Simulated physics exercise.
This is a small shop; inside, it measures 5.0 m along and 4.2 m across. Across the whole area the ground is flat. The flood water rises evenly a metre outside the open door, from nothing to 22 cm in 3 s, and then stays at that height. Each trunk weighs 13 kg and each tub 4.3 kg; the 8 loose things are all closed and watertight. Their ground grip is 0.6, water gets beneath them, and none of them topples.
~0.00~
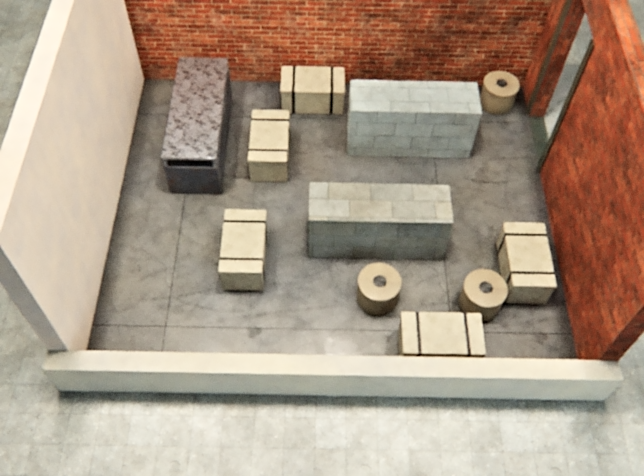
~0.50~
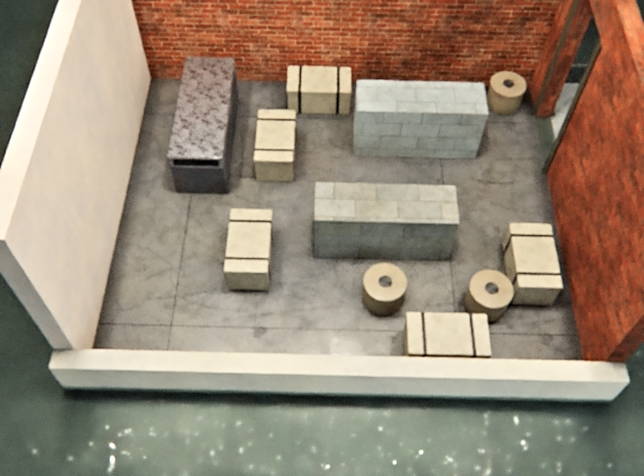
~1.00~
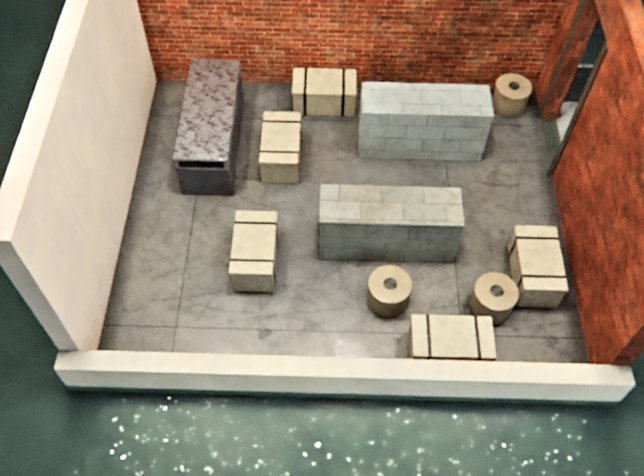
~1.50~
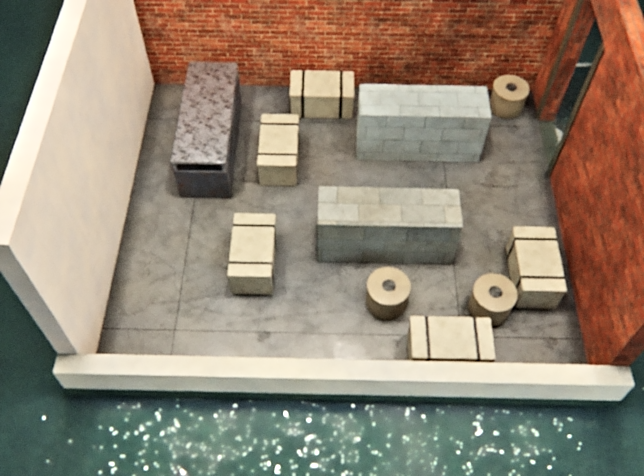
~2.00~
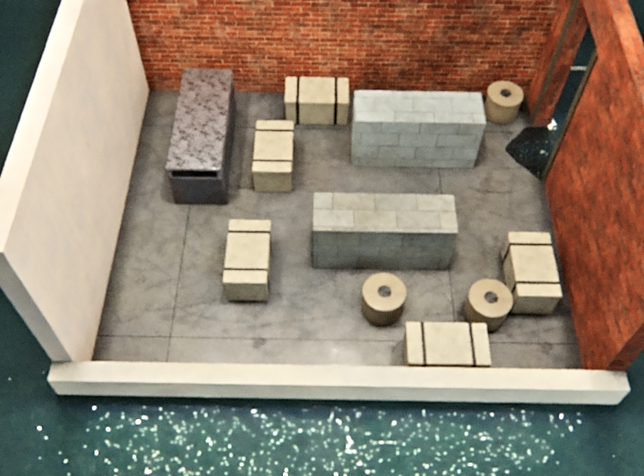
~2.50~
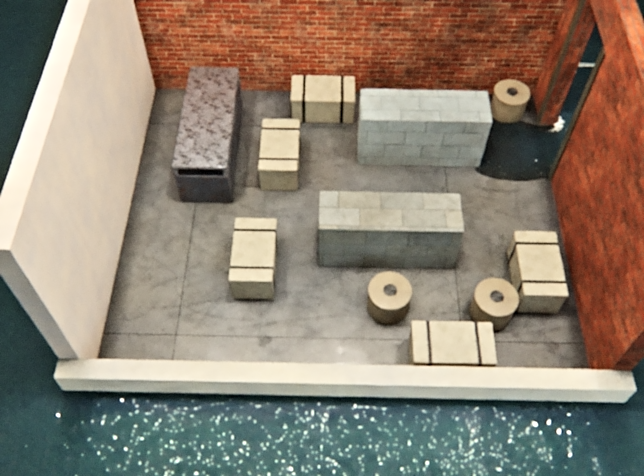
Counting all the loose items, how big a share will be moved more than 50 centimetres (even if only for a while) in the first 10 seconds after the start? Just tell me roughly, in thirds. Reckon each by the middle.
Roughly one to two thirds.
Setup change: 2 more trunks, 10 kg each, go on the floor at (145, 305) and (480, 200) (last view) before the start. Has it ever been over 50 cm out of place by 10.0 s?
The first: Not as far. The second: Farther.
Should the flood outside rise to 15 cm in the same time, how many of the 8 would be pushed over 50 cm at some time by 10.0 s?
Then 1 of them.
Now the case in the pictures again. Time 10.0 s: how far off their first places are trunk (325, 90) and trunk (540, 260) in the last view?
100 cm, 40 cm.
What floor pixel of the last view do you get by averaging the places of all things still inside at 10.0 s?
At about (386, 255).
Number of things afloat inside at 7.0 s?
Count: 4.
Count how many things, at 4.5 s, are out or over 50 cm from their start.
0 of them.
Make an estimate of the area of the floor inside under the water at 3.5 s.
I'd estimate close to 3.5 m2.
After 3.5 s 0 of 8 are over 50 cm from their spots; 0 afloat.
After 4.5 s 0 of 8 are over 50 cm from their spots; 1 afloat.
After 7.0 s 2 of 8 are over 50 cm from their spots; 4 afloat.
After 10.0 s 2 of 8 are over 50 cm from their spots, and 3 have been at some point; 6 afloat.
